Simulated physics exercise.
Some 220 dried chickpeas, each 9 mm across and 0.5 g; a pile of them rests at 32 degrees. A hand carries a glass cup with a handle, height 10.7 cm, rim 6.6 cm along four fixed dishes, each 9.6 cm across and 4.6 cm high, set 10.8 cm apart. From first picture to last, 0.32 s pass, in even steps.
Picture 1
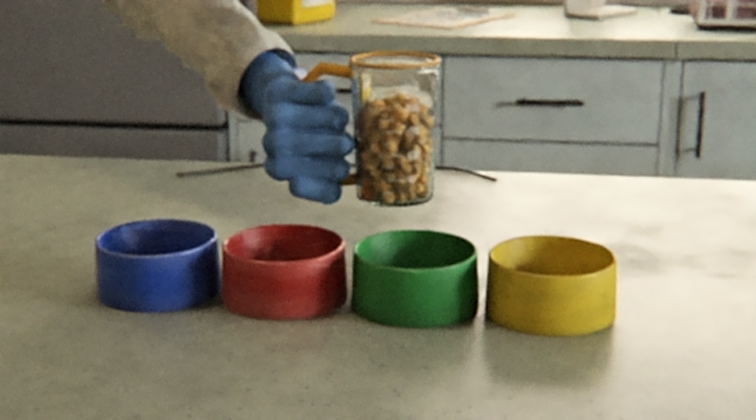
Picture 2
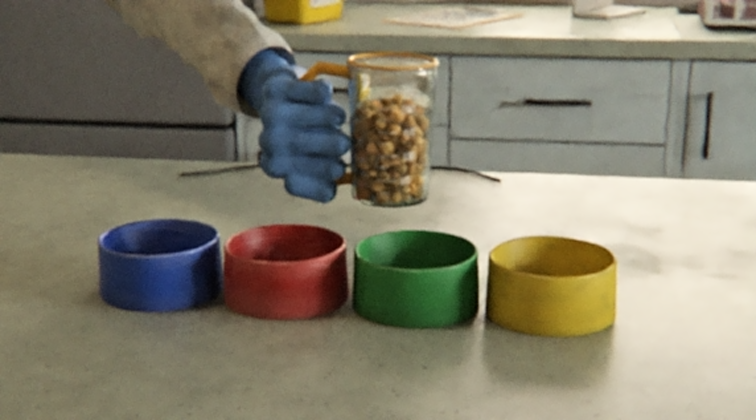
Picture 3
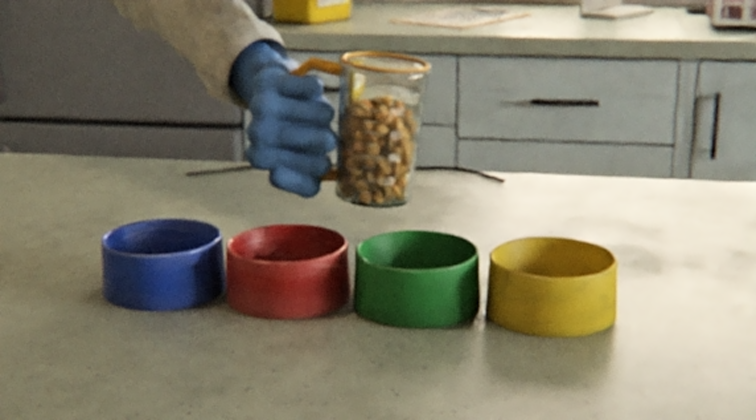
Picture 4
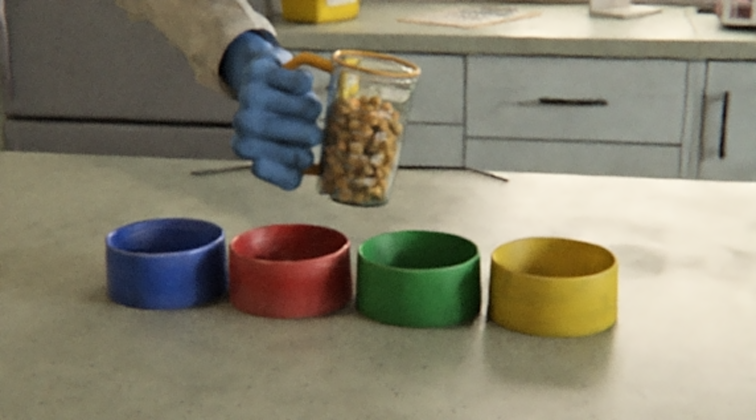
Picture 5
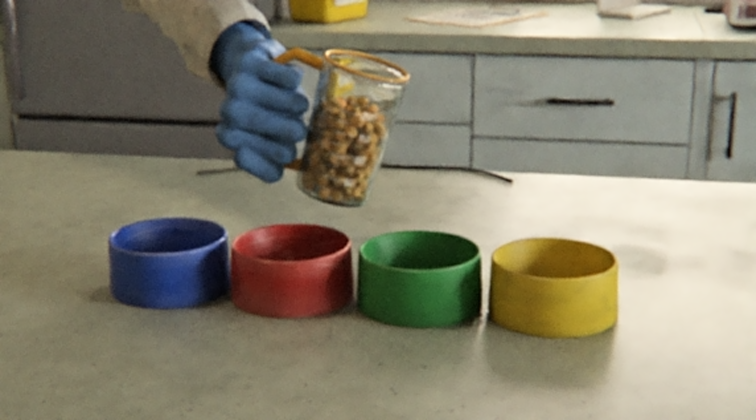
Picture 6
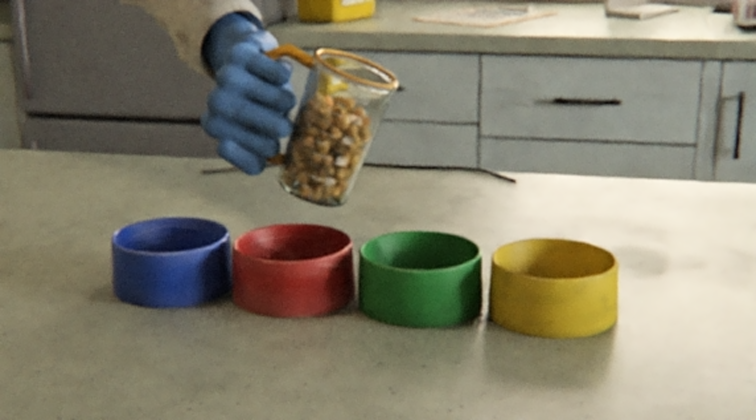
The clip opens on a blue-gloved hand holding an upright glass cup of dried chickpeas above four dishes, blue, red, green and yellow from left to right, on a countertop. The hand then carries the cup a short way left while gradually tilting it moderately to the right, the chickpeas still inside.
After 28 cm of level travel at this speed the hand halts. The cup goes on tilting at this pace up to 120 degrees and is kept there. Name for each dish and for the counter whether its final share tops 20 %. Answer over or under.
Red dish: Under; blue dish: Over; green dish: Under; yellow dish: Under; on the counter: Under.
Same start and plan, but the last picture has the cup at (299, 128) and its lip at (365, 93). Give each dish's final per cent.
Red 0, blue 100, green 0, yellow 0.
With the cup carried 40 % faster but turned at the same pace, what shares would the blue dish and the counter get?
In that case blue 100; counter 0.
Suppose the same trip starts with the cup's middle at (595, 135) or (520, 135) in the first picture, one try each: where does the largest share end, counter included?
The winner: Red, then red.
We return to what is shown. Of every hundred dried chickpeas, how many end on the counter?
About 0 per cent.
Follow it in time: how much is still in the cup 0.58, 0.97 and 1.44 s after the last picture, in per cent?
About 100, 100, 45.
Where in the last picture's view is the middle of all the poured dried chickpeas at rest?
Around (173, 263).
Then, 0.58 s after the last picture, tilt 67 degrees; cup holds 100 %.
Then, 0.97 s after the last picture, tilt 99 degrees; cup holds 100 %.
Then, 1.44 s after the last picture, tilt 120 degrees; cup holds 45 %, blue 55 %.
In the end, red 0 %, blue 100 %, green 0 %, yellow 0 %, counter 0 %.
